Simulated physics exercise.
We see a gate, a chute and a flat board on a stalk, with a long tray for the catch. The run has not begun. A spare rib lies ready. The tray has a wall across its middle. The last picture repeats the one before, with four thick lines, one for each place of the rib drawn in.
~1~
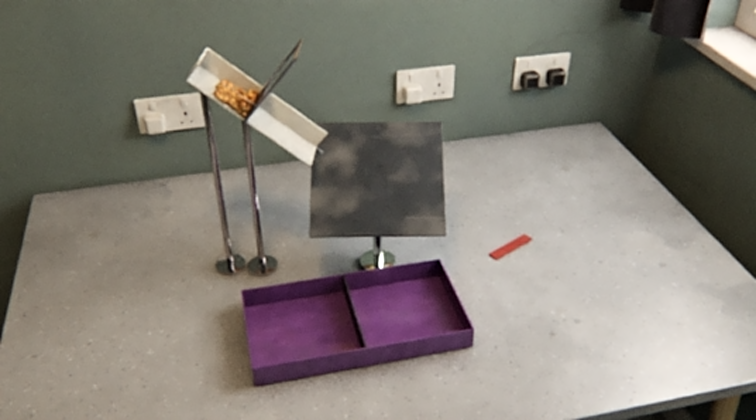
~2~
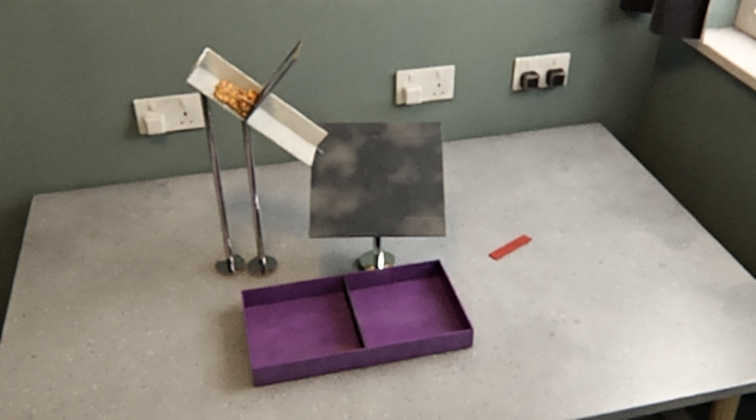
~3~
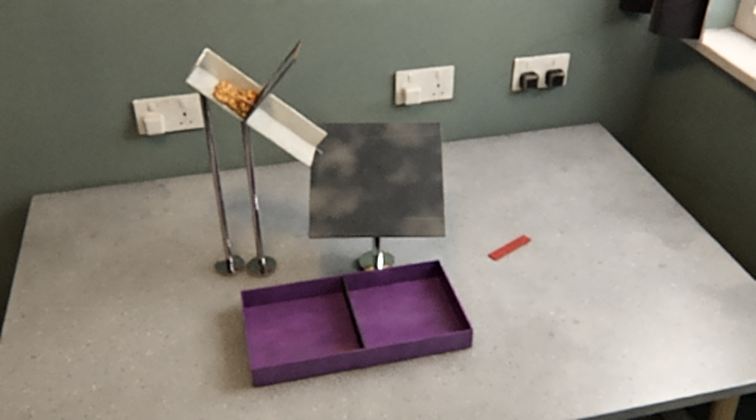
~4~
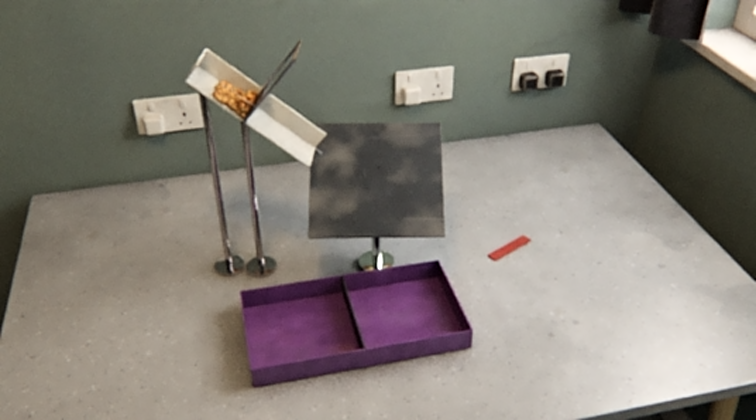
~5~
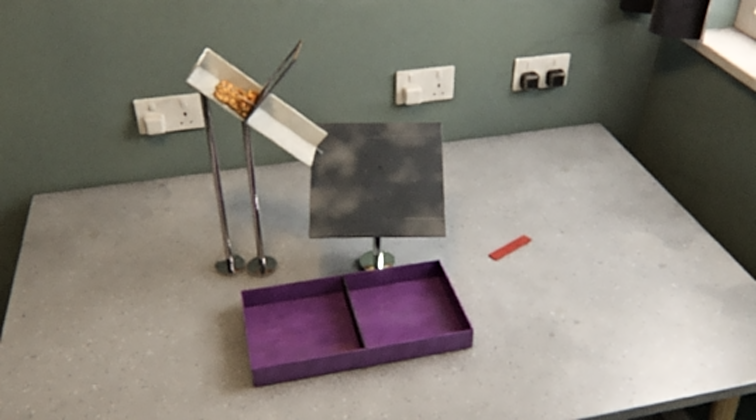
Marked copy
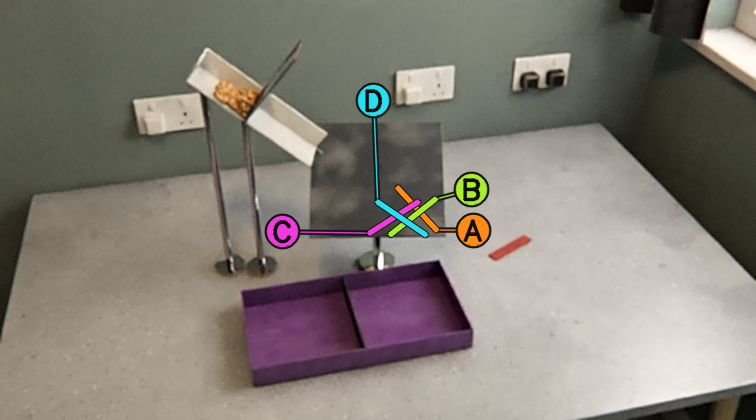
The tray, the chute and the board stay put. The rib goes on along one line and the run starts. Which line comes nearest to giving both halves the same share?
C is best.
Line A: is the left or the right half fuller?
Right.
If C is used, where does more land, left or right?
More lands on the left.
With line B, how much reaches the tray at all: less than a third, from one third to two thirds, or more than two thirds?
More than two thirds.
On the marked copy, line A from (397, 188) to (436, 230); line B from (435, 199) to (390, 234); line C from (417, 202) to (369, 233); line D from (377, 202) to (425, 234).
With A, of what is caught, none in the left half, all in the right.
With B, of what is caught, a stray few in the left half, nearly all in the right.
With C, of what is caught, about two thirds in the left half, about a third in the right.
With D, of what is caught, a stray few in the left half, nearly all in the right.
